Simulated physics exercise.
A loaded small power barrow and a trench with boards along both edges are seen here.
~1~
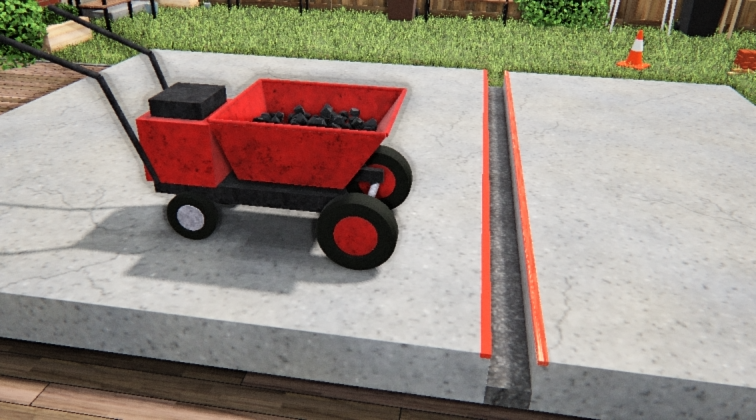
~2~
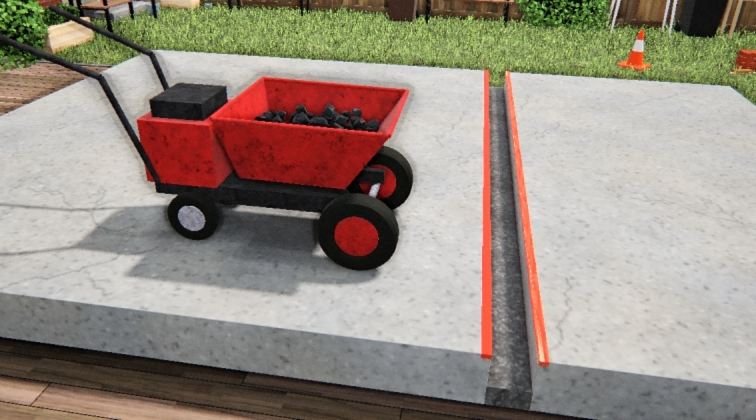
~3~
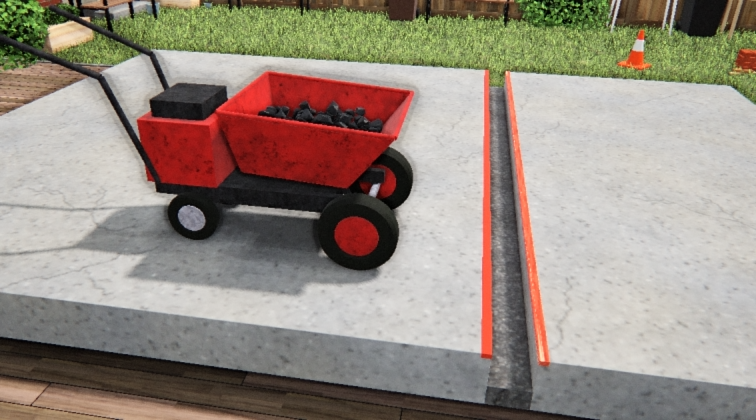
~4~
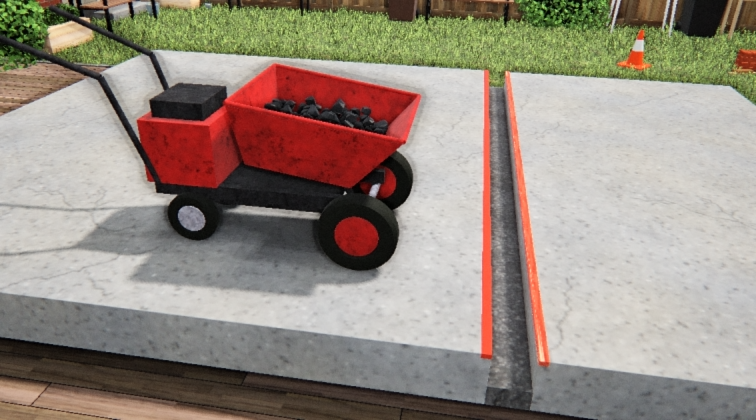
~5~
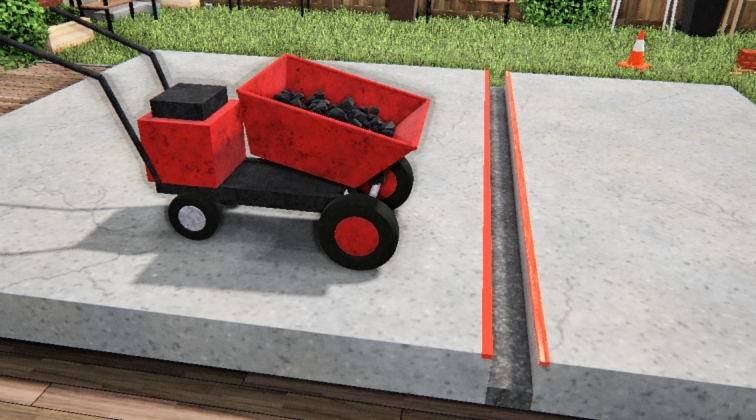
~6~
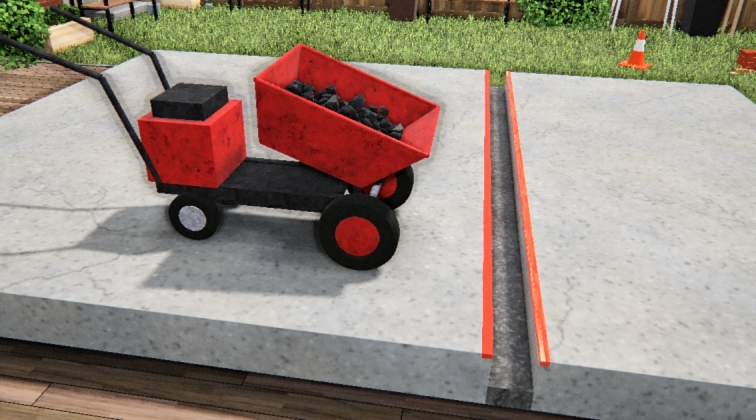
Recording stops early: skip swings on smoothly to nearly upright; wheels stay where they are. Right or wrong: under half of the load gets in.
Wrong.
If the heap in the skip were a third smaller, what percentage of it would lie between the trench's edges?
Around 90 per cent.
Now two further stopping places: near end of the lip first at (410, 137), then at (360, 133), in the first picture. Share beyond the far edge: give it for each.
Near 30 % and 0 %.
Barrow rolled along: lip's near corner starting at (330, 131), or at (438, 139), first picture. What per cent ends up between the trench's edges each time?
Result: Try 1 = 30 %, try 2 = 30 %.
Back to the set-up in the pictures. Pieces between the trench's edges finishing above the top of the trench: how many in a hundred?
Roughly 25 percent.
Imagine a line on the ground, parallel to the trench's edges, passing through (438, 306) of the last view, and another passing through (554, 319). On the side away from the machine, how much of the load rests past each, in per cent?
I'd say about 100 and about 10 in a hundred.
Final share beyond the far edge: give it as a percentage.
10 per cent.
Soon, skip tipped steeply; all in the skip.
A while on, skip tipped right over; nearly all in the skip; a stray few short of the trench; a stray few in or heaped over the trench.
Towards the end, skip tipped right over; about a quarter in the skip; a small part short of the trench; about two thirds in or heaped over the trench; a small part beyond it.
Finally, skip tipped right over; about a quarter short of the trench; most in or heaped over the trench; a small part beyond it.
